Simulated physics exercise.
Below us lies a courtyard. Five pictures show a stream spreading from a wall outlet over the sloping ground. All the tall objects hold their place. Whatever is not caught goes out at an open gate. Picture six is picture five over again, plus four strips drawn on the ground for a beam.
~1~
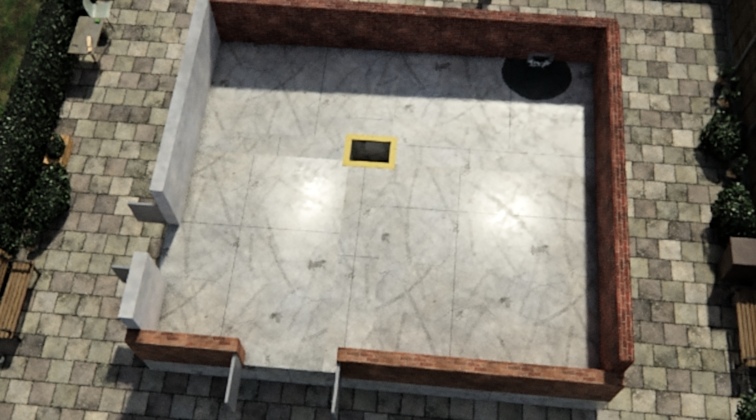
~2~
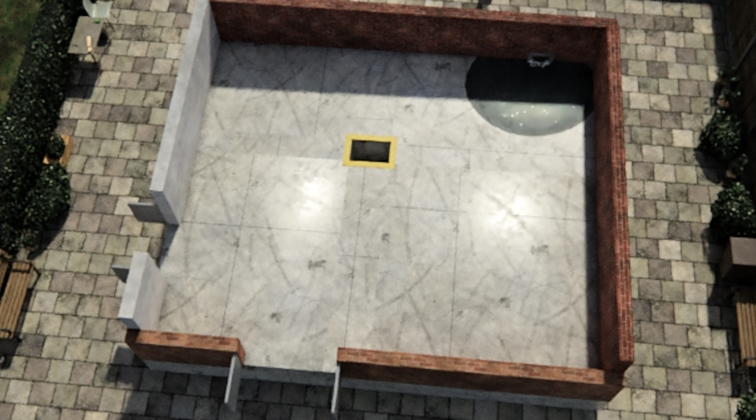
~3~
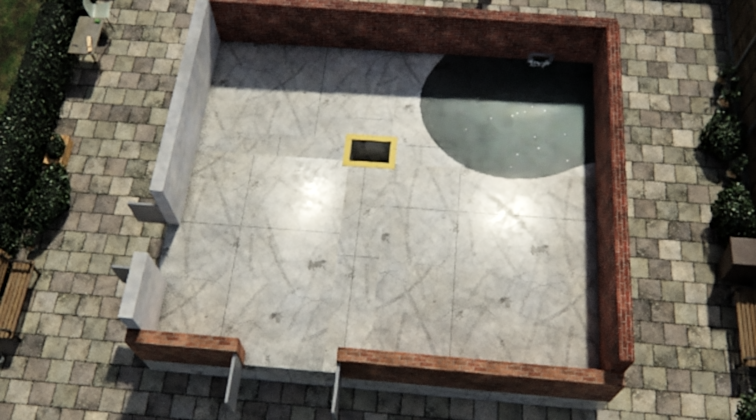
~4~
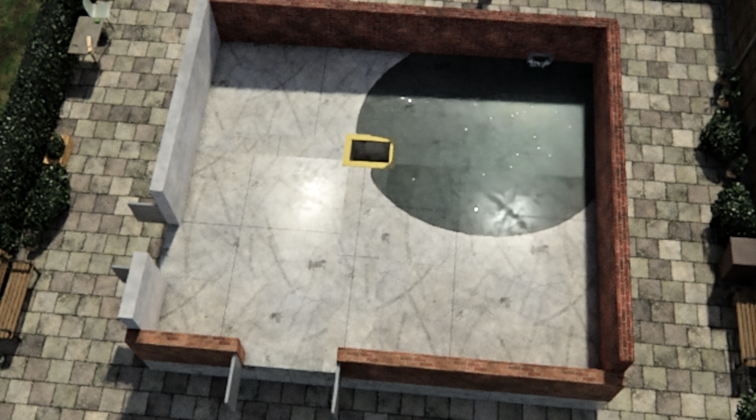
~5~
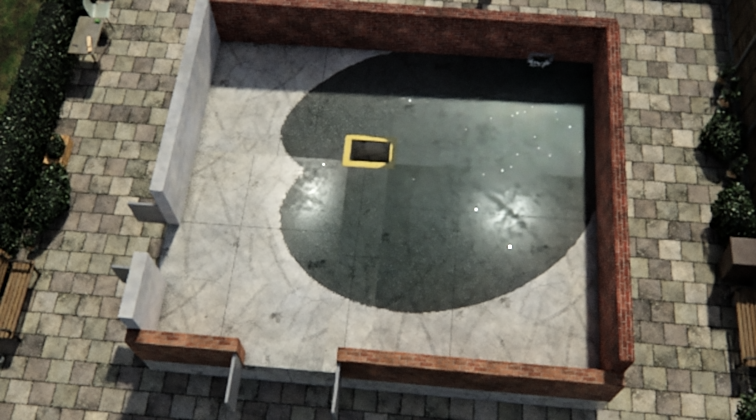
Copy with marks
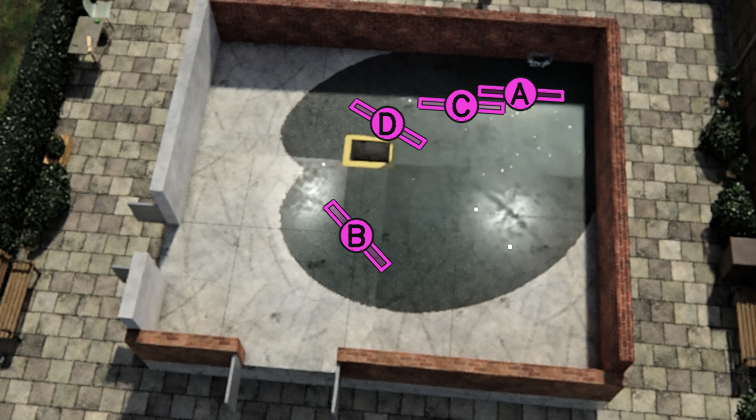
Dark water spreading from the top right corner across a pale walled courtyard floor, reaching and surrounding a yellow-edged drain pit.
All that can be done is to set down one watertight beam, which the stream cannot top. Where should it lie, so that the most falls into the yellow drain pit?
Choose B.
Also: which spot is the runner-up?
A it is.
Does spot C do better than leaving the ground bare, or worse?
Spot C is worse.
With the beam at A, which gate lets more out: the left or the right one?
The left one.
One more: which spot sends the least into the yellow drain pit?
It is D.
On the marked copy, A from (479, 90) to (562, 95); B from (329, 204) to (385, 266); C from (420, 102) to (502, 108); D from (353, 104) to (422, 144).
If A is chosen, about 13 % of the stream goes into the yellow drain pit, about 86 % out by the gates.
If B is chosen, about 20 % of the stream goes into the yellow drain pit, about 77 % out by the gates.
If C is chosen, about 9 % of the stream goes into the yellow drain pit, about 90 % out by the gates.
If D is chosen, about 5 % of the stream goes into the yellow drain pit, about 93 % out by the gates.
